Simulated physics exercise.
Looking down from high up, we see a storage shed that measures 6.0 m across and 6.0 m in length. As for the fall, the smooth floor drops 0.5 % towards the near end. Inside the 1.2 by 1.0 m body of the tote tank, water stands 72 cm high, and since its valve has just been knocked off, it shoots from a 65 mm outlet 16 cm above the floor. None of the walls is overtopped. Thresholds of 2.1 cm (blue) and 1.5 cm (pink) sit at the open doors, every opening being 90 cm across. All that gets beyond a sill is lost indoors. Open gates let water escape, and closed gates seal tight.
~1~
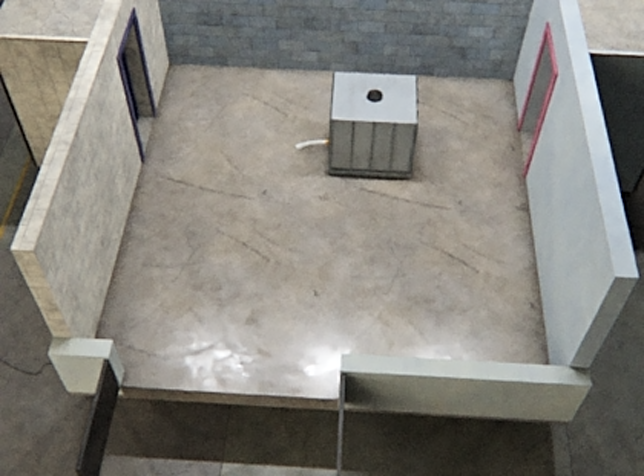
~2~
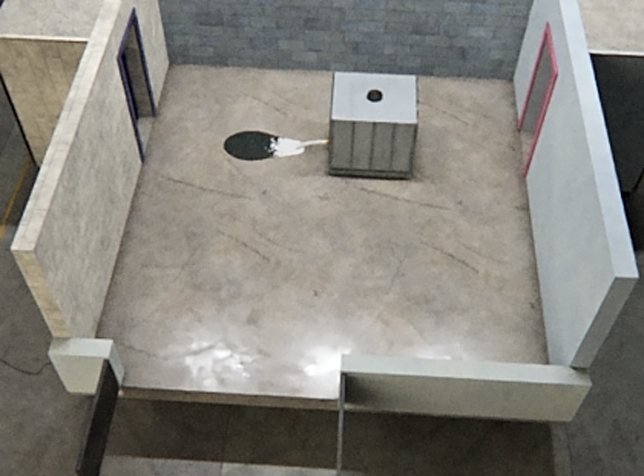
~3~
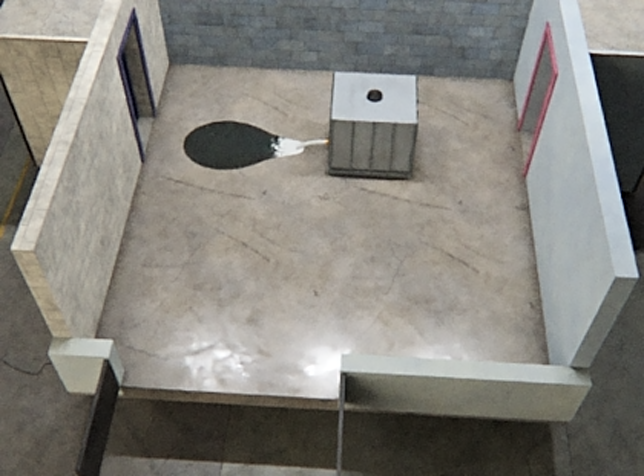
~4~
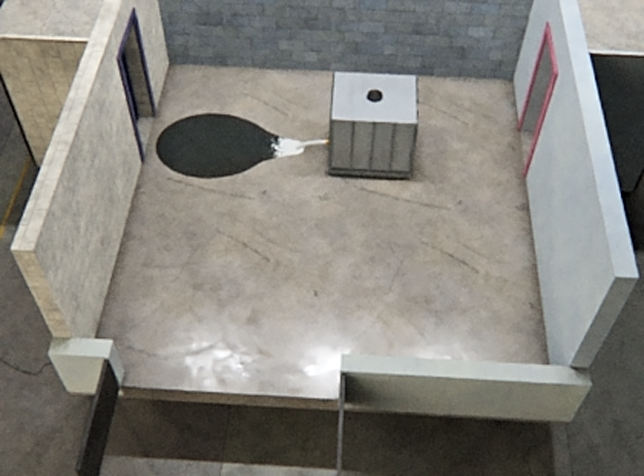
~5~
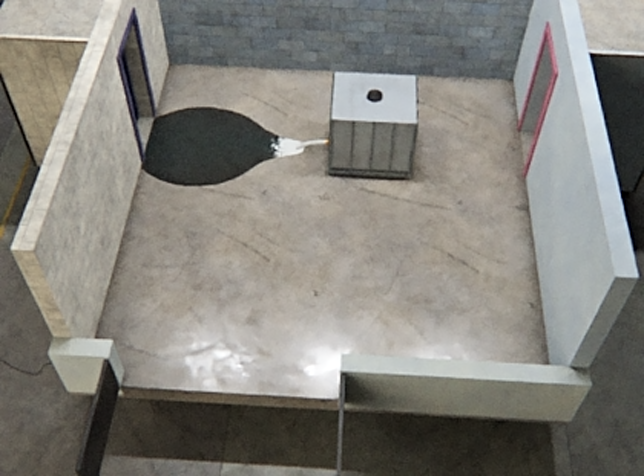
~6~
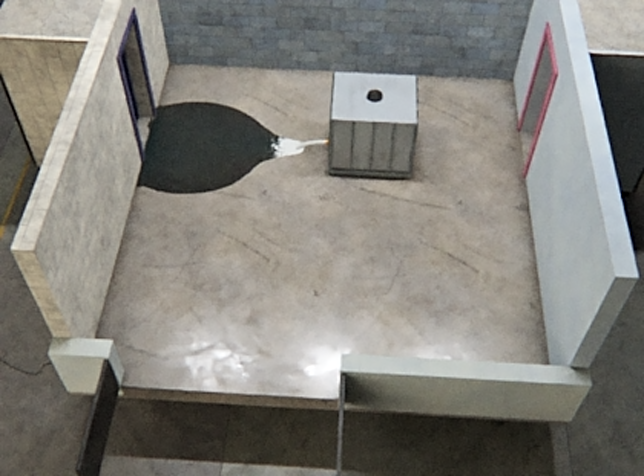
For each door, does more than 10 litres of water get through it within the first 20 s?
The blue door: Under the line; the pink door: Under the line.
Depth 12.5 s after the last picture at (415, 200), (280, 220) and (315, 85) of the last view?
Depths: About 0.0, 0.2, 0.2 cm.
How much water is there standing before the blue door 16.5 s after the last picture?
Depth: Approx. 2.5 cm.
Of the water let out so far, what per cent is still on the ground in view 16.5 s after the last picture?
94 %.
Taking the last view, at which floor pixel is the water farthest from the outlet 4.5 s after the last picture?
The farthest wet point sits close to (112, 277).
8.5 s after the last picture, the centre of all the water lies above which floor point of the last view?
Roughly at (188, 167).
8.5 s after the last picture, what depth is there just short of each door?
Reading (cm) - blue: 2.5; pink: 0.0.
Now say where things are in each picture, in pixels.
In the first frame, the jet has just started at (314, 143); the ground is still dry.
The second frame shows the jet leaves at (314, 143); the sheet reaches (227, 141), 1.7 m away, and wets 0.5 m2.
The third frame shows the jet leaves at (314, 143); the sheet reaches (186, 142), 2.4 m away, and wets 1.2 m2.
The fourth frame shows the jet leaves at (314, 143); the sheet reaches (159, 146), 2.8 m away, and wets 1.9 m2.
The fifth frame shows from the spout at (314, 143) the water has spread over 2.5 m2; its tip is at (142, 165), and it is 0.9 cm deep on average.
The sixth frame shows the jet leaves at (314, 143); the sheet reaches (137, 184), 3.1 m away, and wets 2.9 m2.
Then, 1.5 s after the last picture water covers 10 % of the floor and is deepest (3 cm) near (149, 140); blue door 2.4 cm at the sill, 0 L in, pink door not reached.
Then, 4.5 s after the last picture water covers 15 % of the floor and is deepest (3 cm) near (147, 148); blue door 2.4 cm at the sill, 0 L in, pink door not reached.
Then, 8.5 s after the last picture water covers 25 % of the floor and is deepest (3 cm) near (293, 147); blue door 2.4 cm at the sill, 1 L in, pink door not reached.
Then, 12.5 s after the last picture water covers 35 % of the floor and is deepest (2 cm) near (149, 140); blue door 2.3 cm at the sill, 2 L in, pink door not reached.
Then, 16.5 s after the last picture water covers 40 % of the floor and is deepest (3 cm) near (149, 140); blue door 2.5 cm at the sill, 3 L in, pink door not reached.
